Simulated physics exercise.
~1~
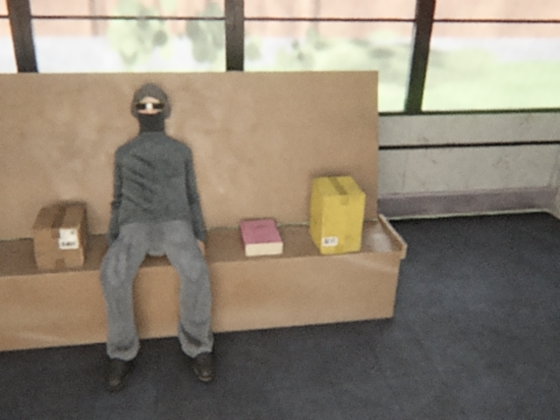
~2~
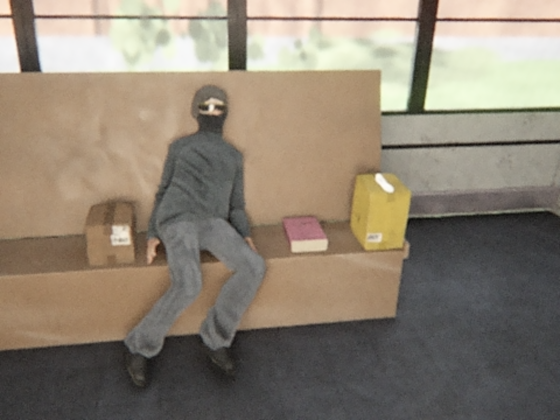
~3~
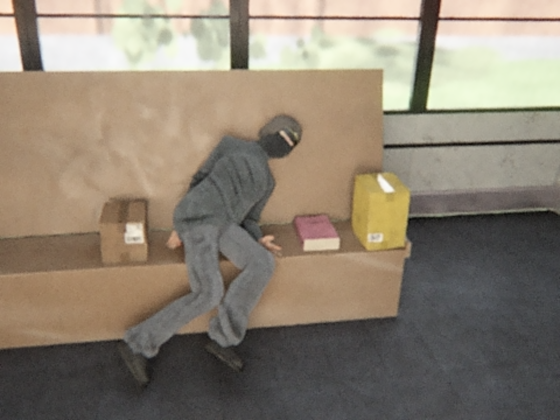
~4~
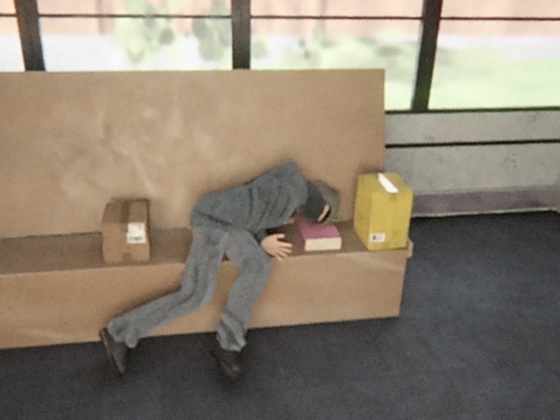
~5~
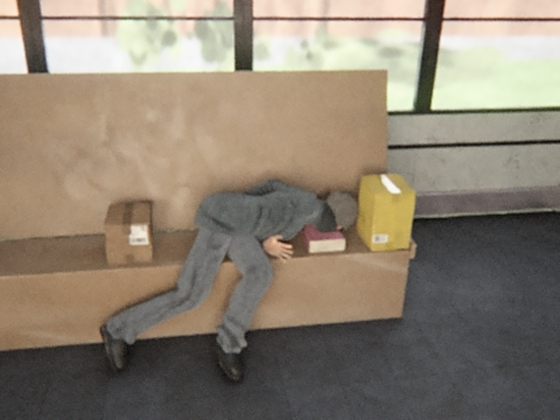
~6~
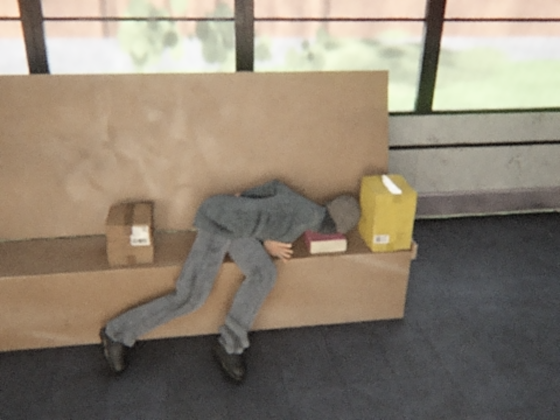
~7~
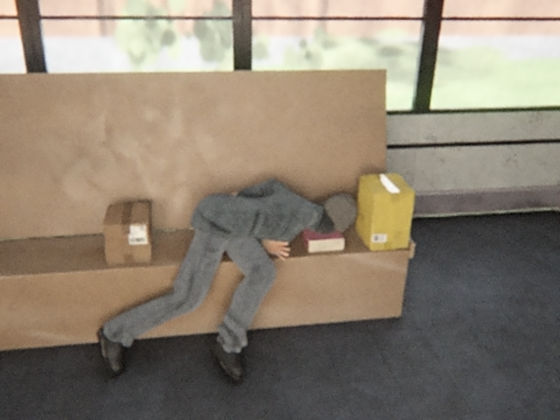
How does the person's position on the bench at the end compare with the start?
At the start the person sits upright against the backrest, toward the left part of the bench. By the end the person is farther right and lower, slumped sideways with the head down by the pink item.
